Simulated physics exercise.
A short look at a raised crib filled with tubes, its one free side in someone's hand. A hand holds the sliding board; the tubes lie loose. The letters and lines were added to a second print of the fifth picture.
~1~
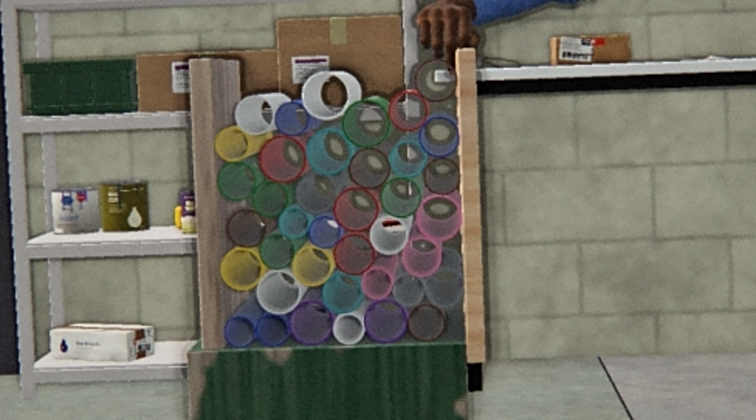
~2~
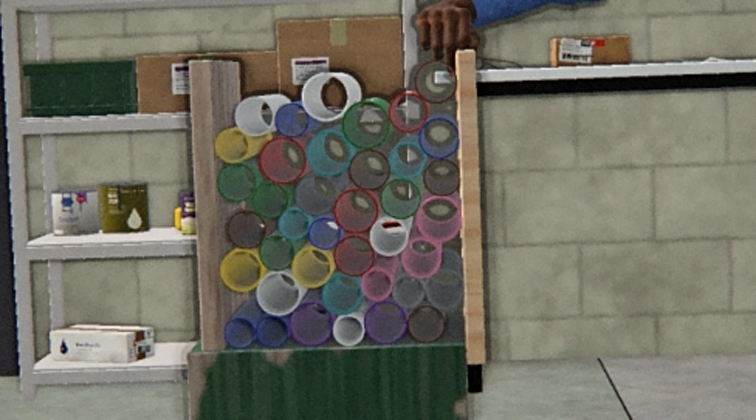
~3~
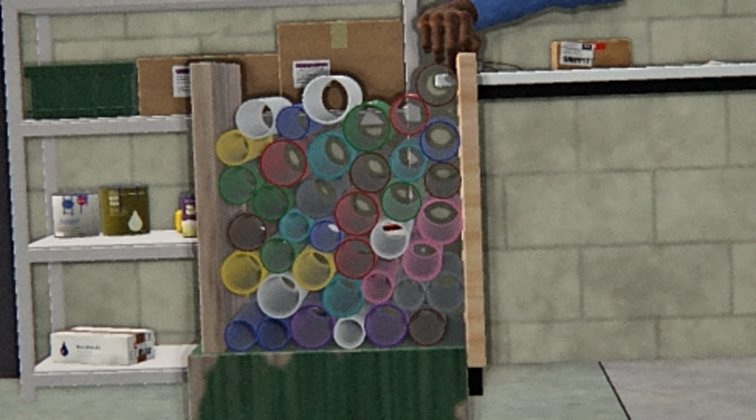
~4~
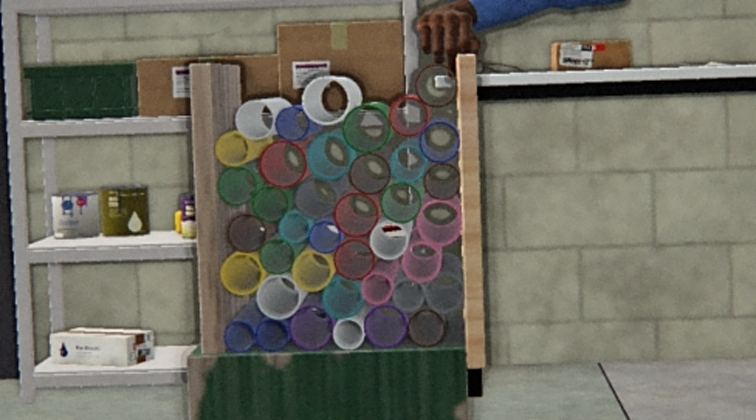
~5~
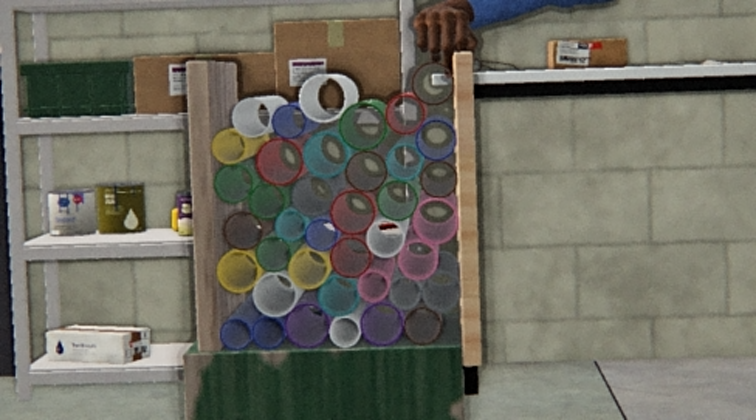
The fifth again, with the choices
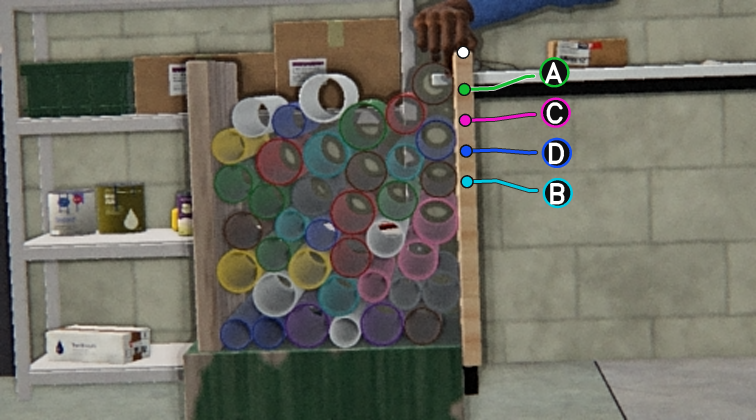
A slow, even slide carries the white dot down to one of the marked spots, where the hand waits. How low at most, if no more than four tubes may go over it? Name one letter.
The answer is mark B.
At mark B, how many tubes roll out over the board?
The count is three.
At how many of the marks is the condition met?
The number is four.
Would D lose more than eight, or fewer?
It loses fewer than eight.
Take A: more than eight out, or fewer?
Fewer than eight.
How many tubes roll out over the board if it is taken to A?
It comes to none.
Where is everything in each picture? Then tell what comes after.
In the first frame, a white tube (279, 292); a white tube (389, 235); a turquoise tube (294, 223).
In the second frame, a turquoise tube (294, 224); a brown tube (442, 177).
In the third frame, a green tube (238, 185); a blue tube (293, 123).
In the fourth frame, side board (469, 201); a blue tube (240, 337).
In the fifth frame, a brown tube (423, 326); a white tube (276, 295); a white tube (386, 238).
On the marked copy, A at (464, 90); B at (467, 182); C at (465, 120); D at (466, 151); the white dot at (463, 52).
Taking B. A third of the way, top of the board (456, 112).
Two thirds of the way, top of the board (458, 179).
When it is over, top of the board (458, 182), three out over the board.
As for the rest, A none out over the board; C none out over the board; D none out over the board.
